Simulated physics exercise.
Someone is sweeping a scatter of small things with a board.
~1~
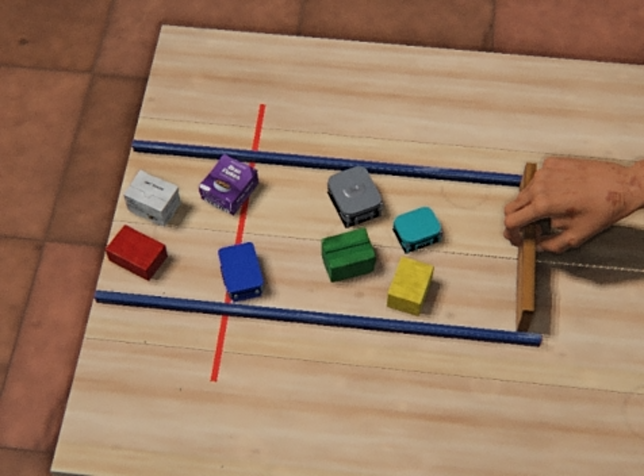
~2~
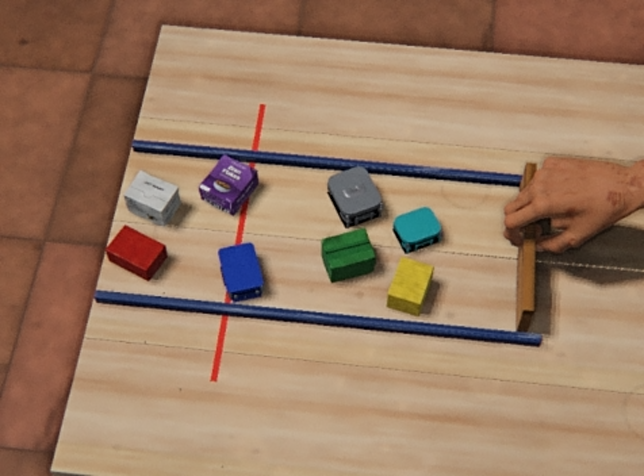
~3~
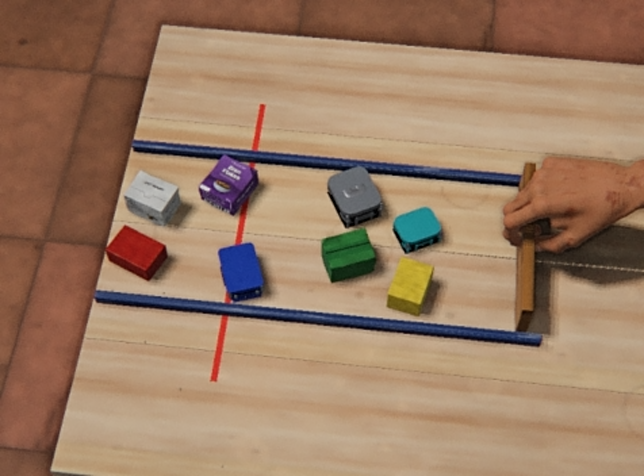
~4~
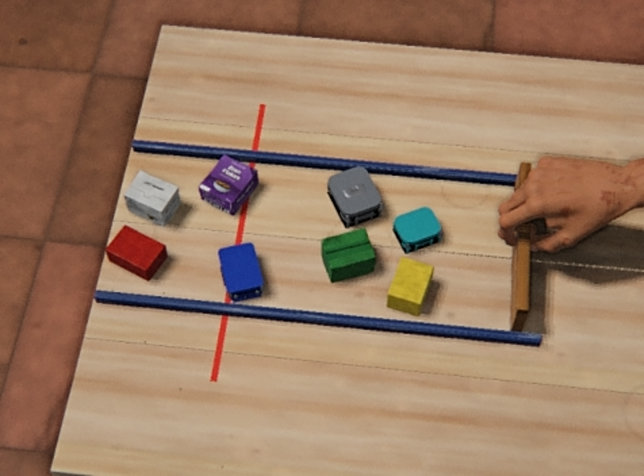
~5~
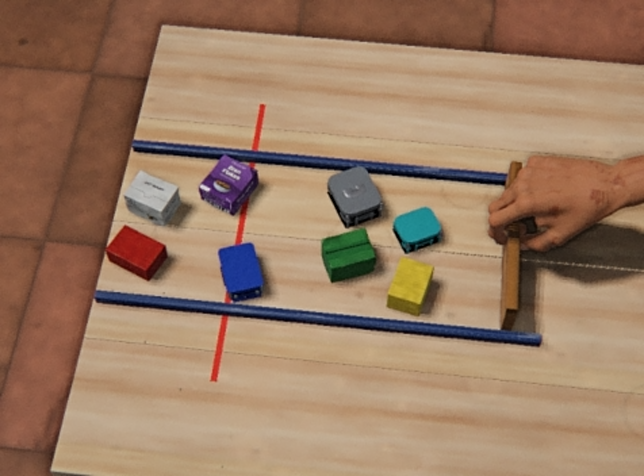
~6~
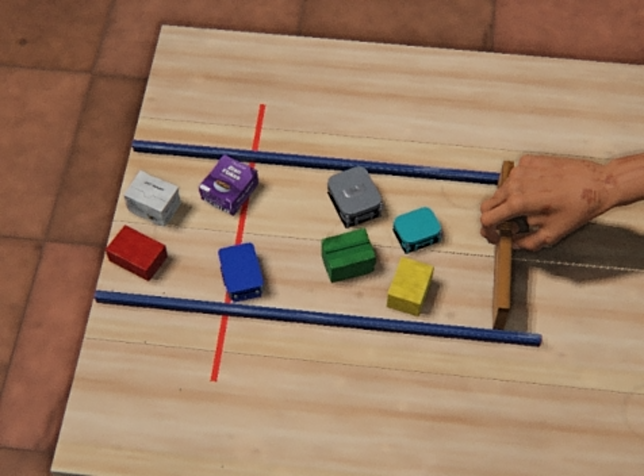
A hand slides a wooden board slightly left between two blue rails toward scattered small blocks.
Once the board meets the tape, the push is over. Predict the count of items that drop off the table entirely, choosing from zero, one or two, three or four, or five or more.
The count is zero.
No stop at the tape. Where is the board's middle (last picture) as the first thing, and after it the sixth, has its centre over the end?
At (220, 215) for the first, at (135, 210) for the sixth.
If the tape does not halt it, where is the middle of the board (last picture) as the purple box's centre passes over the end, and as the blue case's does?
First near (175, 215), second near (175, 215).
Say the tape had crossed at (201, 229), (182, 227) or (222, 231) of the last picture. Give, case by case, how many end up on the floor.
Try 1: 2; try 2: 2; try 3: 0.
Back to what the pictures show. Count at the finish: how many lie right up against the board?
Number in contact with it: 3.
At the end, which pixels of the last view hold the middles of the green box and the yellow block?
Green box: (190, 237); yellow block: (215, 271).
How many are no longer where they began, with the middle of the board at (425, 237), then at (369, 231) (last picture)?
The counts are 2 and 4.
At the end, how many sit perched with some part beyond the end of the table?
The number overhanging is 2.
Early on, none off yet; red block at rest near (137, 253); white box at rest near (153, 200); purple box at rest near (229, 185).
Finally, the number that fall off is zero.
